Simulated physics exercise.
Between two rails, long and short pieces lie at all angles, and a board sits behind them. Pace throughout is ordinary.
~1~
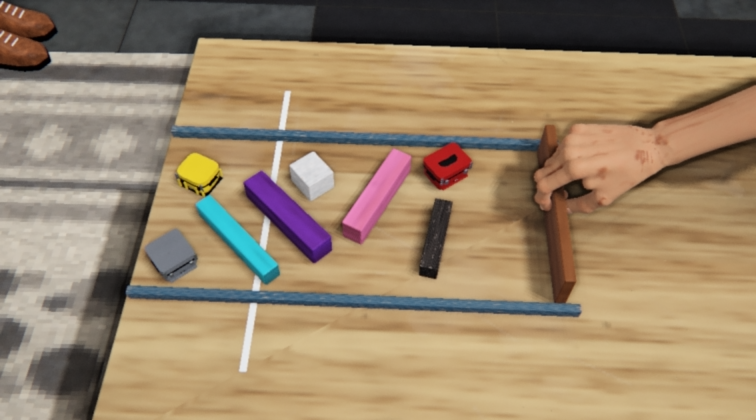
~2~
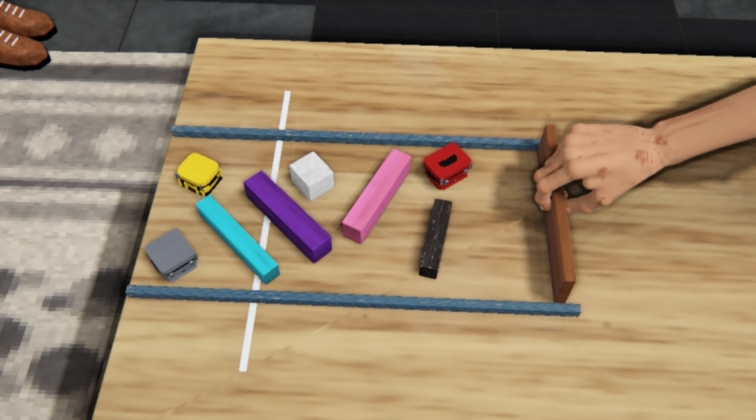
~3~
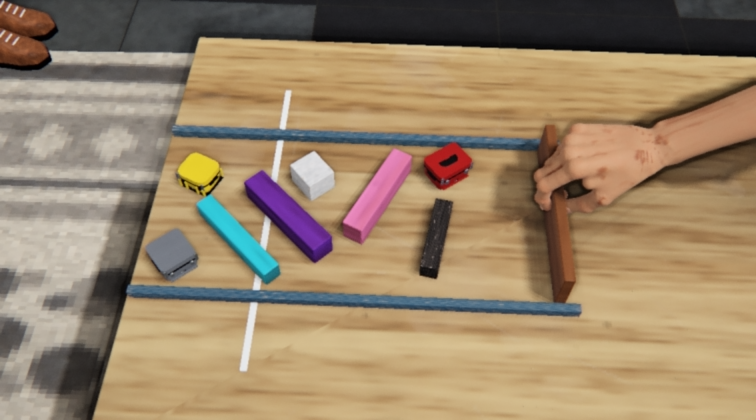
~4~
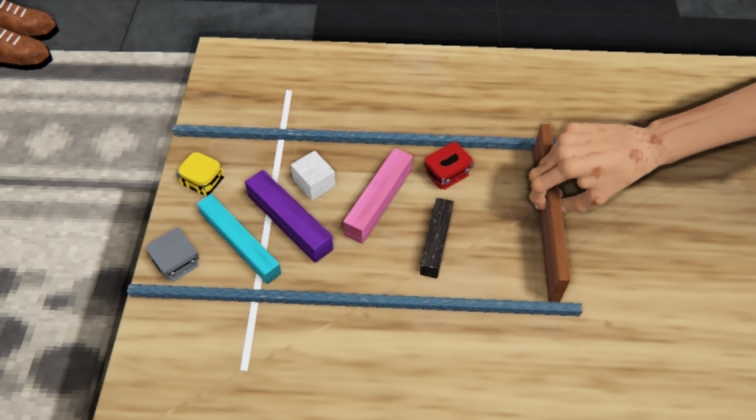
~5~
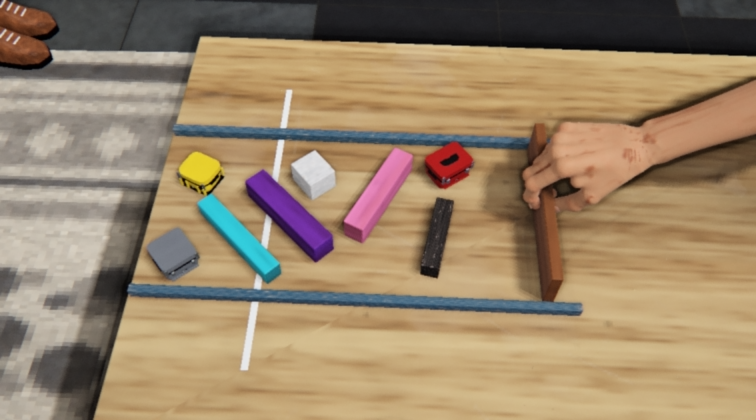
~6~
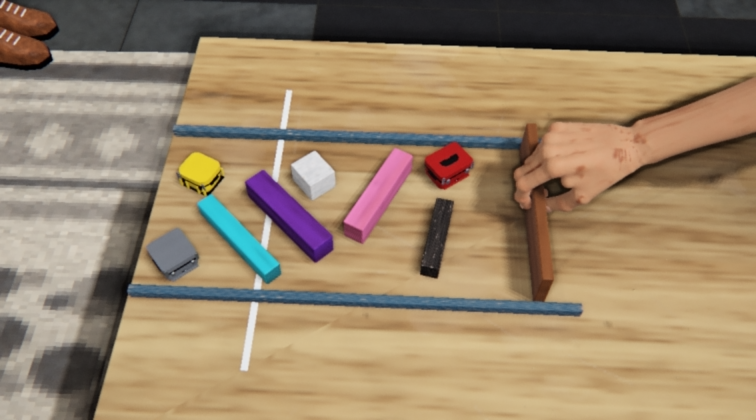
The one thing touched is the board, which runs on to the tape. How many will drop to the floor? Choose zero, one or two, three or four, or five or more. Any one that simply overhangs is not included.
Zero.
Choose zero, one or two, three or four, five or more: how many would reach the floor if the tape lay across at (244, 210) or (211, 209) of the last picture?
First place: One or two; second place: 5 or more.
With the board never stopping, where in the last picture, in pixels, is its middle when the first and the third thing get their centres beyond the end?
The first one at (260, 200), the next at (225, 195).
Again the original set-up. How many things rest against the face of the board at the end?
Counting them up gives 2.
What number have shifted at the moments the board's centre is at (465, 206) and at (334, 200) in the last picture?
At first I count 1, and then 5.
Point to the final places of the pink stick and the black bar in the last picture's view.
The pink stick stops around (230, 188); the black bar around (257, 230).
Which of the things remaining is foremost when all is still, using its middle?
The yellow case is the one.
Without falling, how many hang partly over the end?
In total, 1 of them.
Soon after, none off yet; grey case at rest near (174, 256); yellow case at rest near (201, 175); turquoise stick at rest near (239, 238).
In the end, the number that fall off is zero.
